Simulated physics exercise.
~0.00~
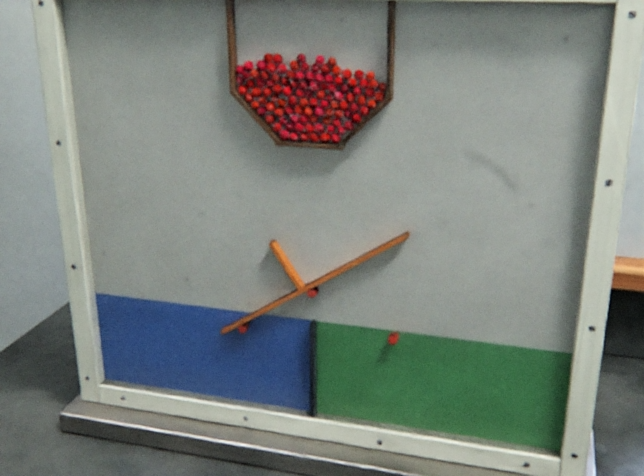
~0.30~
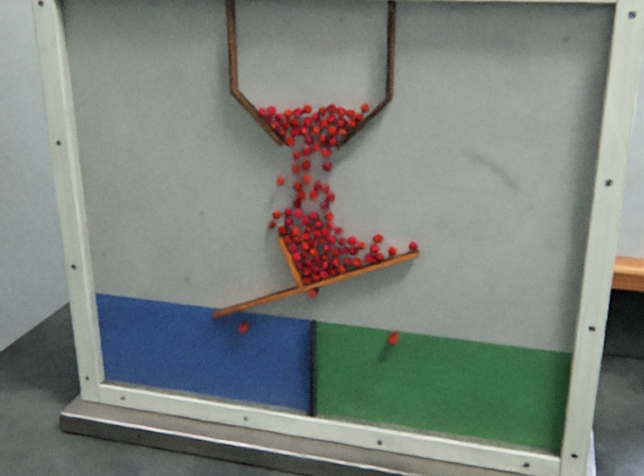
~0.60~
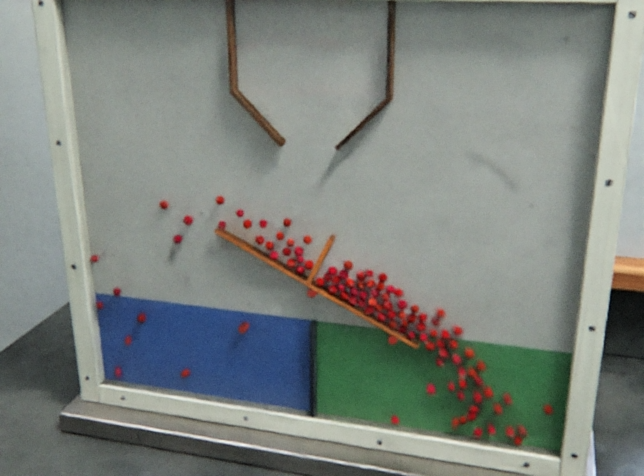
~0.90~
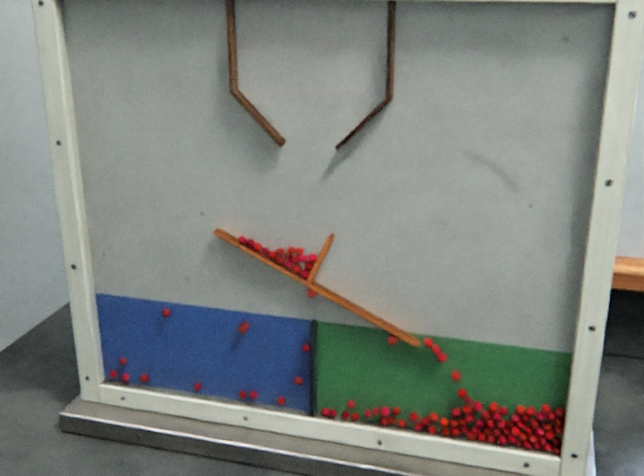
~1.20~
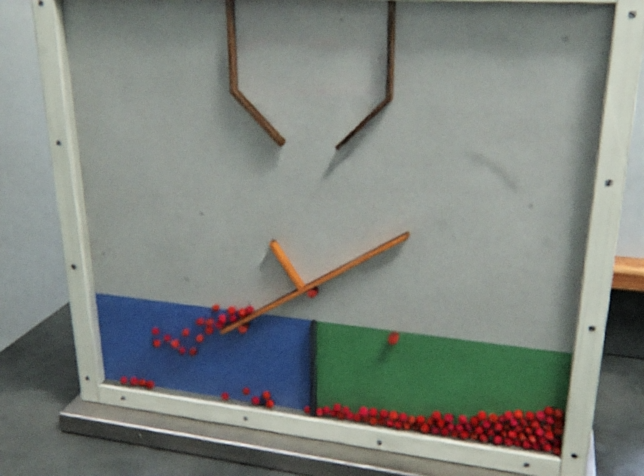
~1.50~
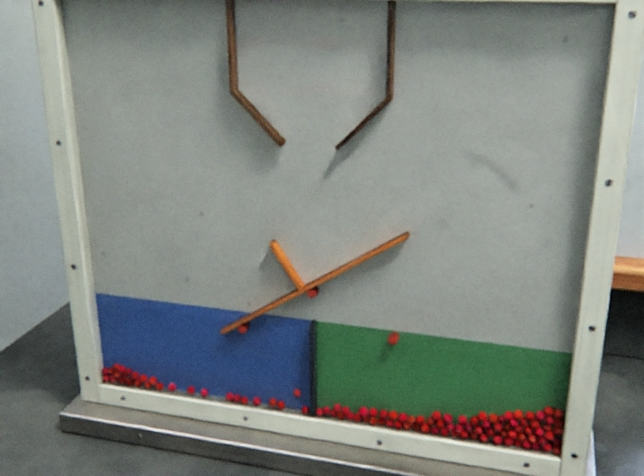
In a drop box, red beads pouring from a hopper onto a tilting tray, spilling mostly into the green bin, some into blue.
